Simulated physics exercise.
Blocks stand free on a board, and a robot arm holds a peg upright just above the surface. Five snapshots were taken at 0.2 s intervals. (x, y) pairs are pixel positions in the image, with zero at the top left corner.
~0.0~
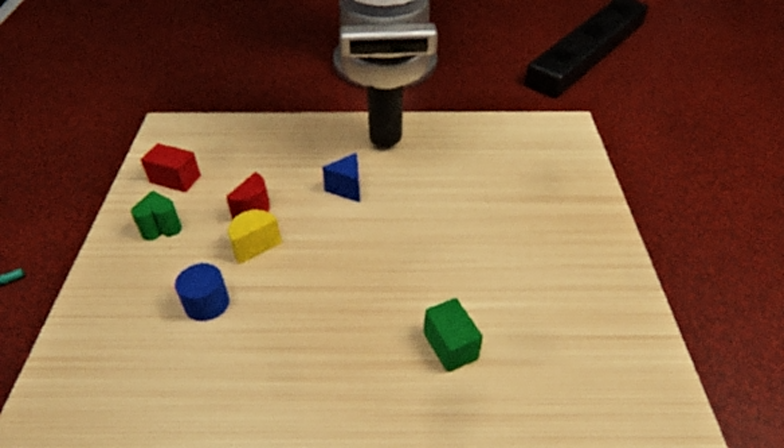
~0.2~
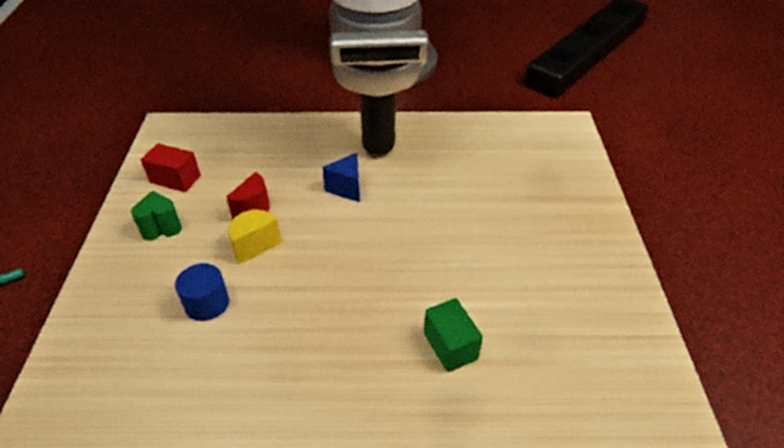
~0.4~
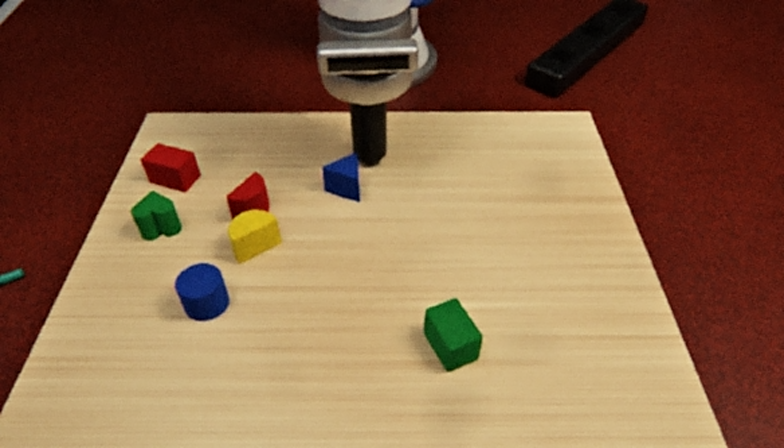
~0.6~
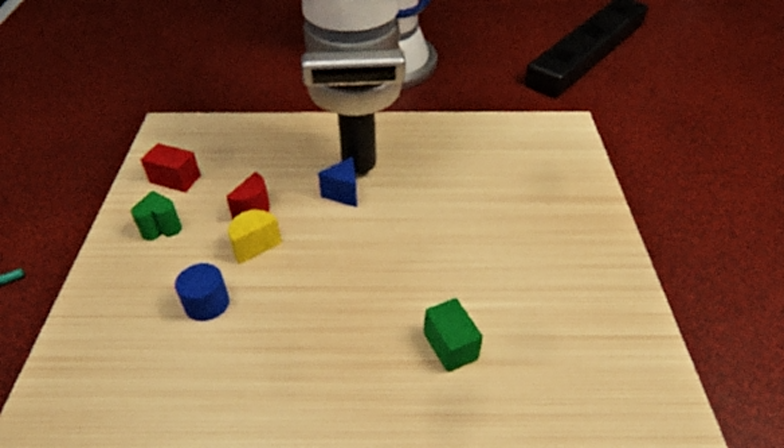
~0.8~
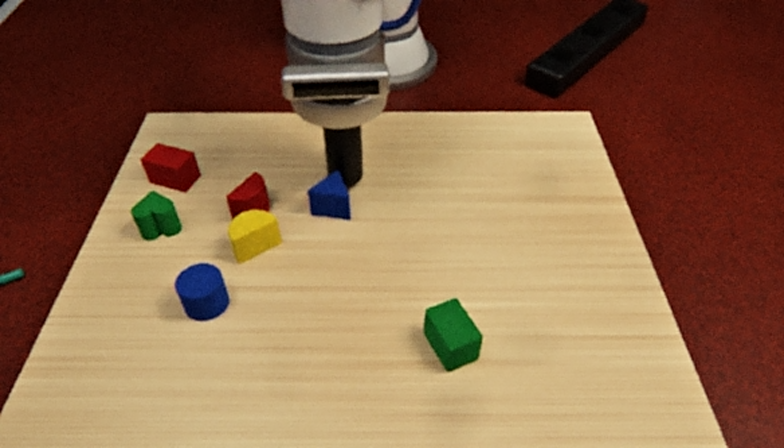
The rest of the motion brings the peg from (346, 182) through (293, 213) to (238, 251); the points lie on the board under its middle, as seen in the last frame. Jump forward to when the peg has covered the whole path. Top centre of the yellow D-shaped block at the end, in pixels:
My best guess is (202, 254).
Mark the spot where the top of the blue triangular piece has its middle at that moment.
For the centre of its top, I'd go with (314, 205).
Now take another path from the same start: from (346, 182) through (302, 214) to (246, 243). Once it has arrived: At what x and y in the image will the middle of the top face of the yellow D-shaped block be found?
It will likely be found at (207, 245).
What follows on the original path. One third of the way, peg at (308, 196); blue triangular piece at (319, 200), turned 70° anticlockwise.
Two thirds of the way, peg at (273, 218); red D-shaped block at (245, 187); yellow D-shaped block at (244, 227); blue triangular piece at (314, 205), turned 110° anticlockwise.
At the end, peg at (237, 245); blue round block at (190, 288); red D-shaped block at (245, 187); yellow D-shaped block at (202, 254); blue triangular piece at (314, 205), turned 110° anticlockwise.
